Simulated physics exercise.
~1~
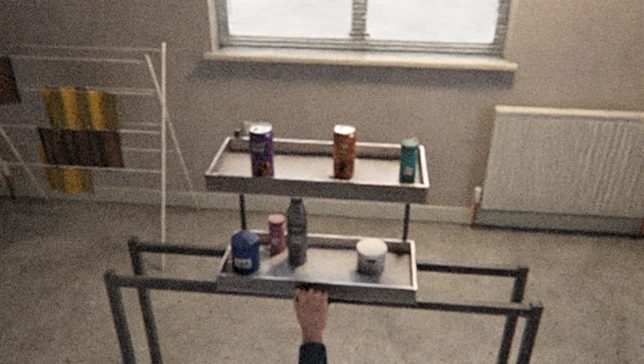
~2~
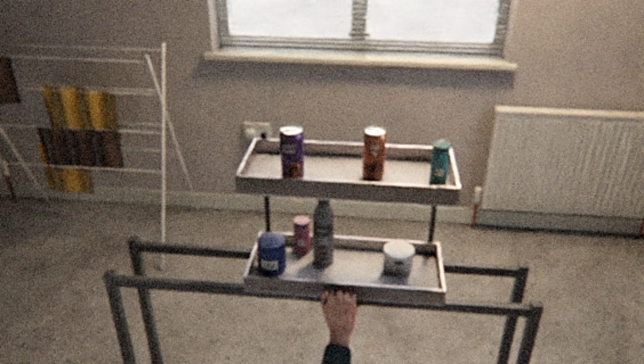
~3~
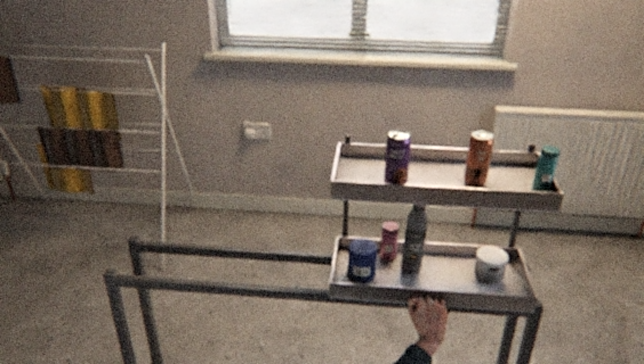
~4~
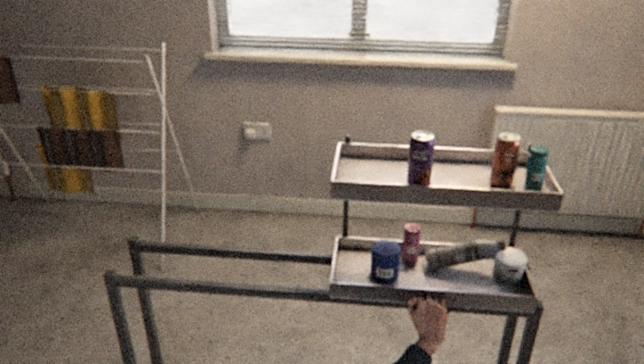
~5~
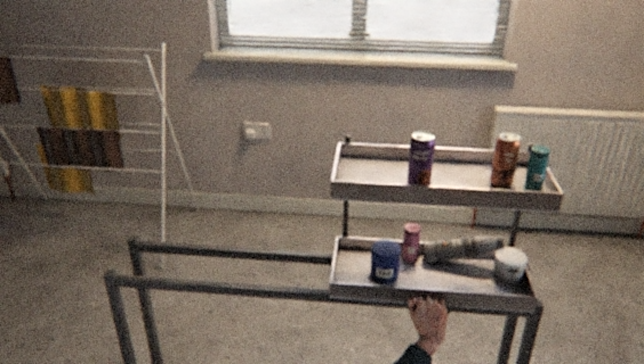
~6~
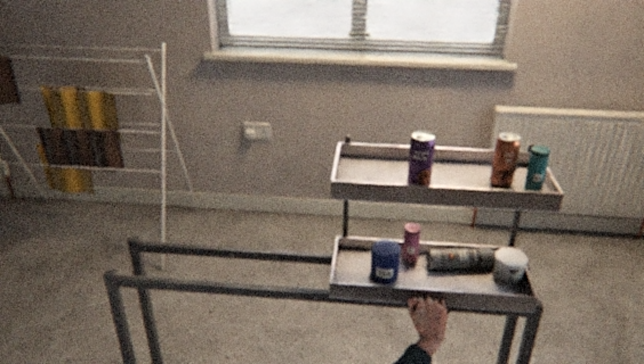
A hand grips the front edge of a two-level metal tray on dark rails, seen from slightly above in a carpeted room with a window, a white radiator at right and a drying rack at left. The upper level holds a purple can, an orange can and a turquoise shaker, and the lower a blue jar, a pink shaker, a grey bottle and a white tin. The hand moves the tray right until it stops at the rail end. The load shifts right and the grey bottle topples. It rolls slightly and ends lying beside the white tin, everything else upright.
